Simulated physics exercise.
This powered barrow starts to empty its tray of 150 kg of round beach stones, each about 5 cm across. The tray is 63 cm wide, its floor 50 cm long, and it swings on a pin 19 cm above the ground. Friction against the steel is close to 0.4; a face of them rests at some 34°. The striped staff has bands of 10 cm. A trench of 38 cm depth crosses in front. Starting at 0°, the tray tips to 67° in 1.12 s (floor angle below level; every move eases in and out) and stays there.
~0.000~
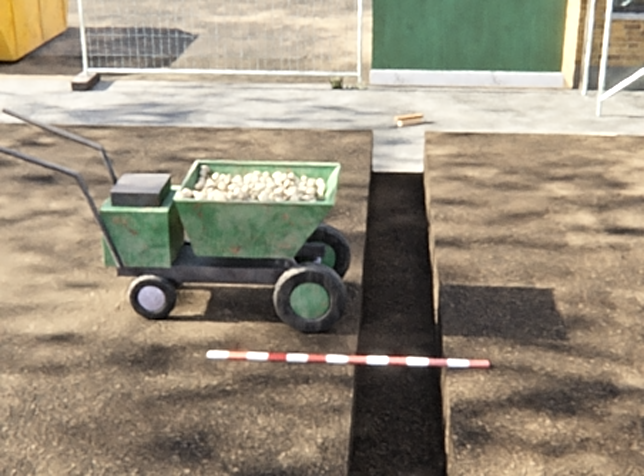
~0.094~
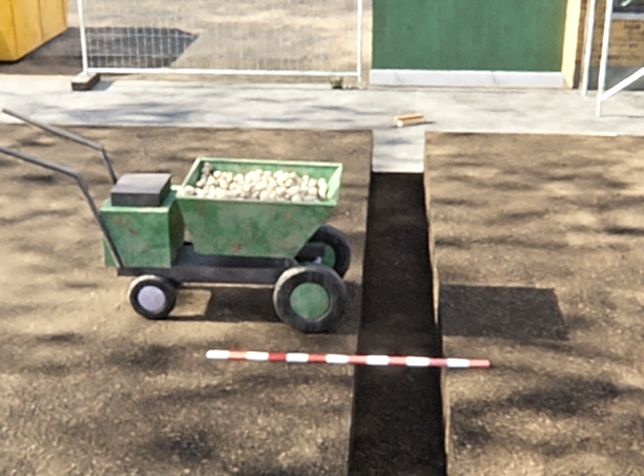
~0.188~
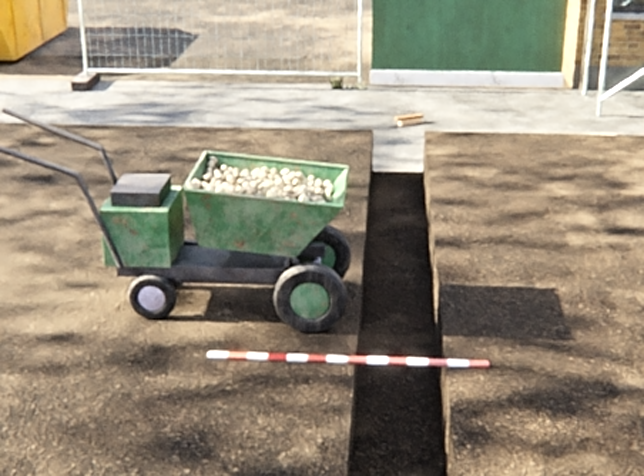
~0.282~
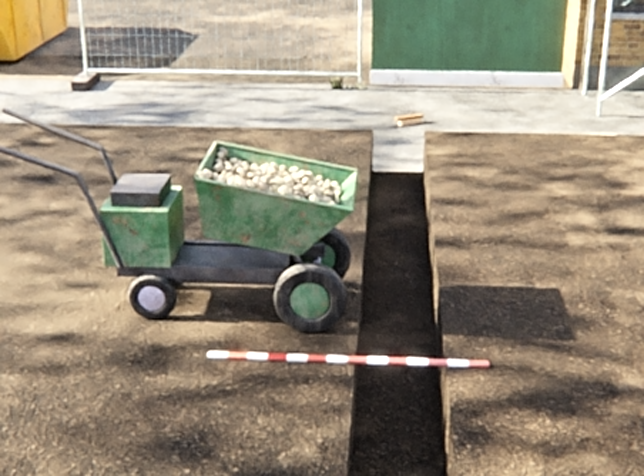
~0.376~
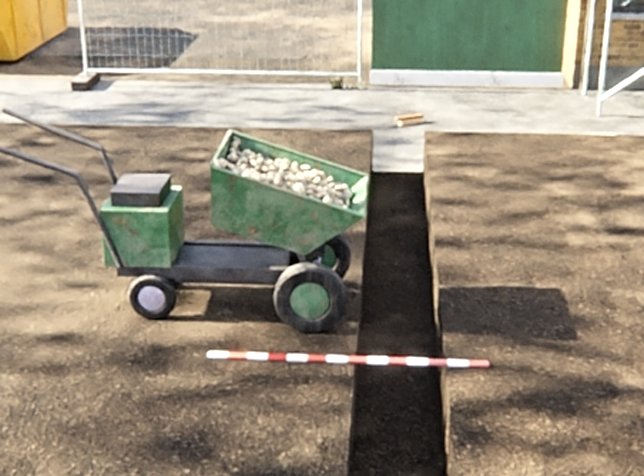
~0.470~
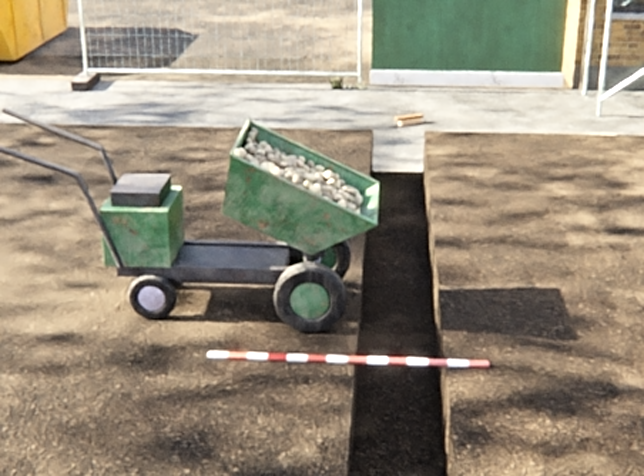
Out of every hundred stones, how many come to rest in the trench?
Some 46 per cent of it.
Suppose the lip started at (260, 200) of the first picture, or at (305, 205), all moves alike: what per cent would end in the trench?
First some 100, then 75 per cent.
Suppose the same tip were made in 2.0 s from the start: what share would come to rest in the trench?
Then about 55 per cent.
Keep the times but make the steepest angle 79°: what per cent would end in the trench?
It would be near 35 per cent.
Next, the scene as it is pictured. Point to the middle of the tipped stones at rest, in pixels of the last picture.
Around (452, 309).
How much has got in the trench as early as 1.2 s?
About 10 per cent by then.
After 0.8 s the floor is at 57°; 100 % in the tray; the foremost stones are at (410, 249).
After 1.2 s the floor is at 67°; 68 % in the tray, 8 % in the trench, 24 % past the trench; the foremost stones are at (506, 317).
After 1.6 s the floor is at 67°; 37 % in the tray, 12 % in the trench, 51 % past the trench; the foremost stones are at (610, 322).
After 3.5 s the floor is at 67°; 0 % in the tray, 46 % in the trench, 54 % past the trench; the foremost stones are past the picture's edge.
